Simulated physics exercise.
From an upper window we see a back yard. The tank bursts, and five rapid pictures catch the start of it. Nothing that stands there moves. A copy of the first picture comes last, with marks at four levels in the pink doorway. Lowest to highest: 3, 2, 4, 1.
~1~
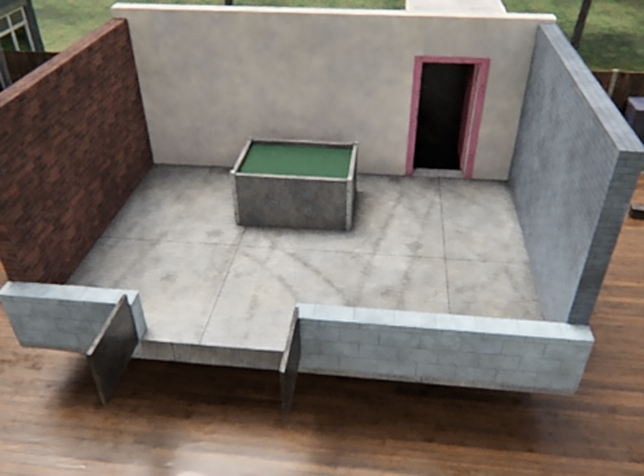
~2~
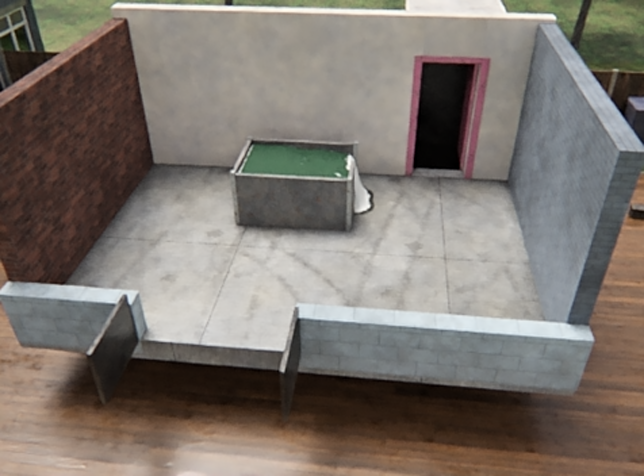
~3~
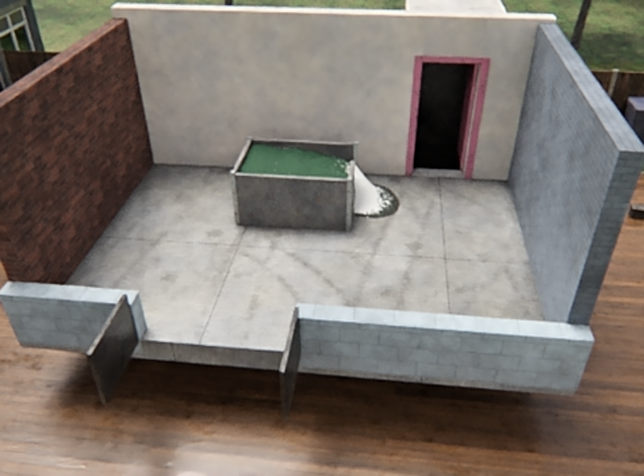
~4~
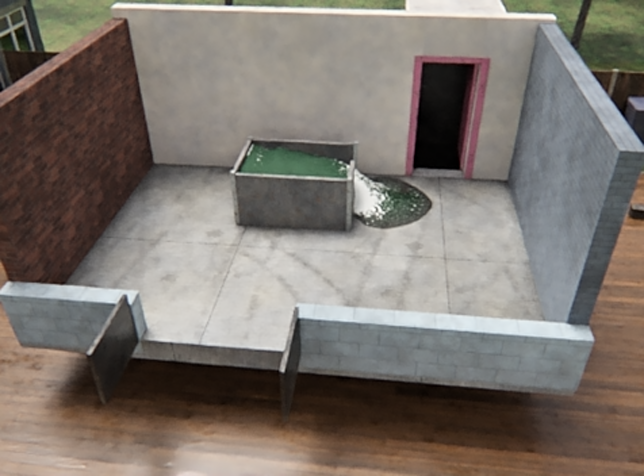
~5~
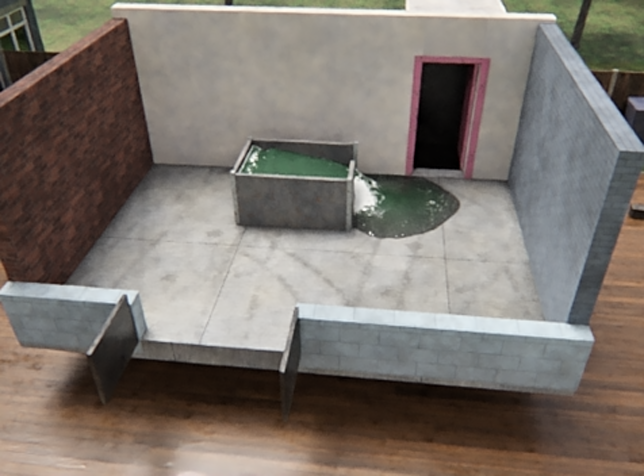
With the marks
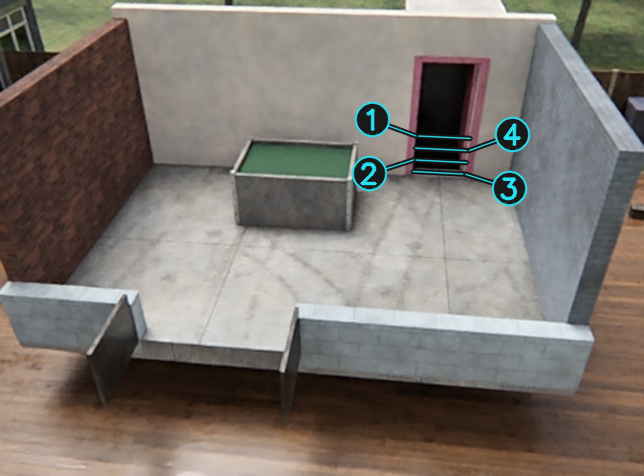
Walled yard with a pink doorway, green water pouring from the right side of a raised tank and spreading across the ground.
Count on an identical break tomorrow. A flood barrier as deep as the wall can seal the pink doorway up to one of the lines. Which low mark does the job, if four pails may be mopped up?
Mark 2.
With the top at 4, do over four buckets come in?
No.
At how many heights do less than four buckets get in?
Three of the four.
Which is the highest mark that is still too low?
3.
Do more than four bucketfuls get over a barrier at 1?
No, not at all.
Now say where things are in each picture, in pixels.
Water in the tank at rest, its middle at (297, 163); foot of the pink doorway at (438, 177); open gate at (216, 294), in the first frame.
In the second frame, 1 % of the ground under water, visible out to (361, 210).
In the third frame, 2 % of the ground under water, visible out to (391, 208).
In the fourth frame, 6 % of the ground under water, visible out to (425, 198).
In the fifth frame, 10 % of the ground under water, visible out to (455, 202).
In cyan, 1 at (443, 137); 2 at (440, 161); 3 at (438, 172); 4 at (441, 149); from the bottom up 3, 2, 4, 1.
Choosing 1, nothing gets over.
Choosing 2, nothing gets over.
Choosing 3, about 9 bucketfuls get in.
Choosing 4, nothing gets over.
